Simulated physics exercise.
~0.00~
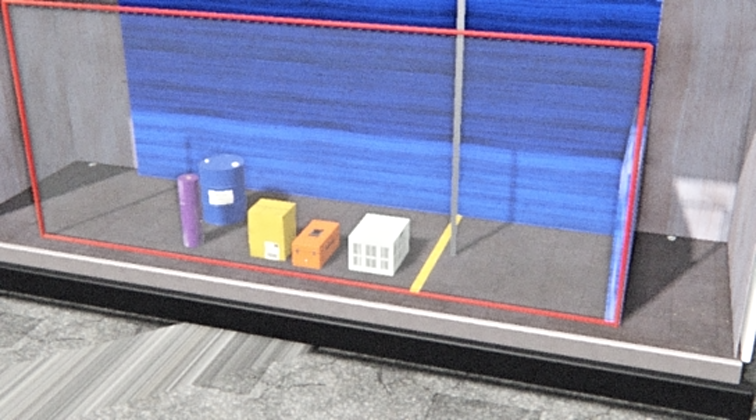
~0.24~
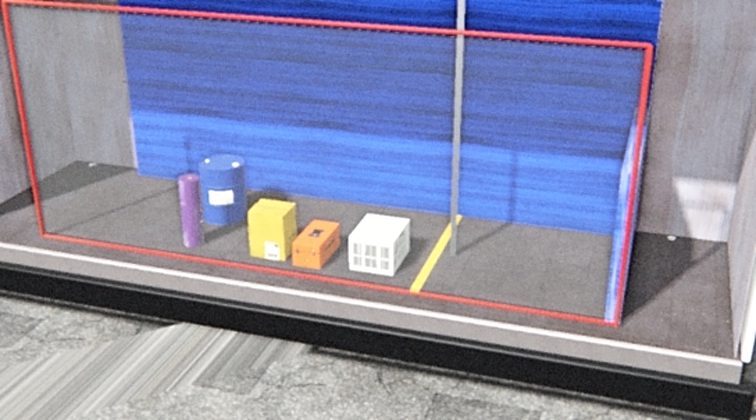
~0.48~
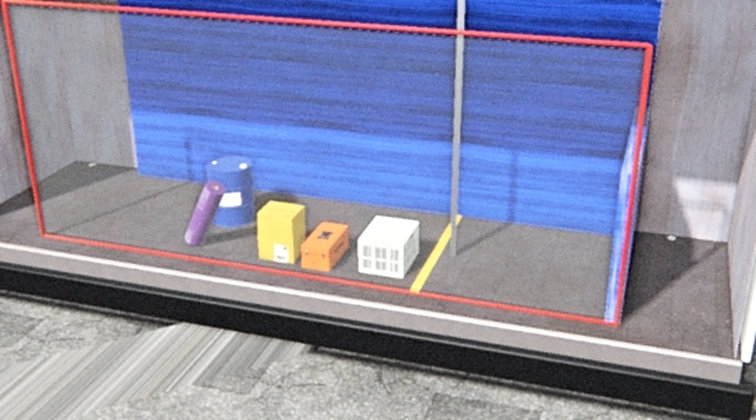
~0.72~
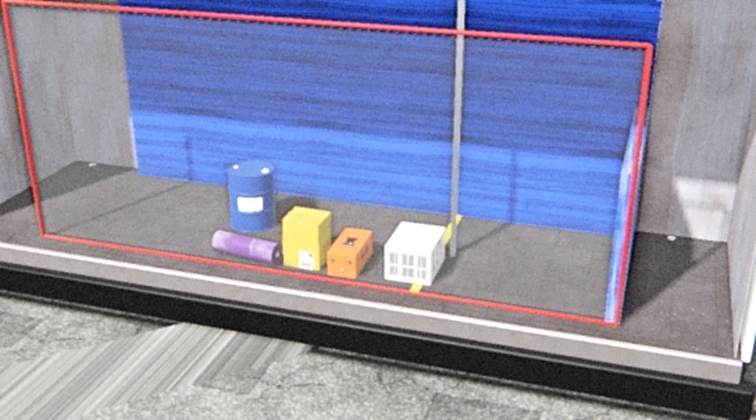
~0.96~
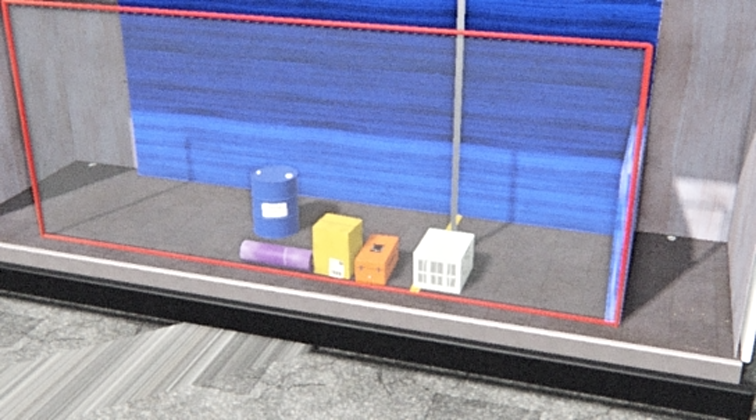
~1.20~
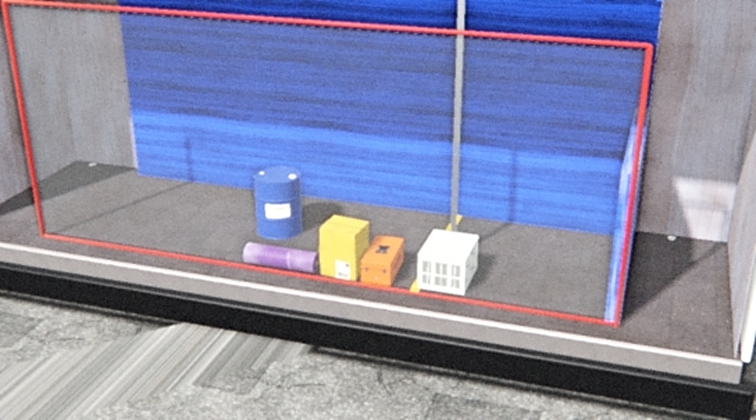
In a box-like bay with a blue back wall, a blue drum, yellow pack, orange toolbox and white crate slid right while a purple roll toppled onto its side and slid too, and only the crate ended up past the yellow line.
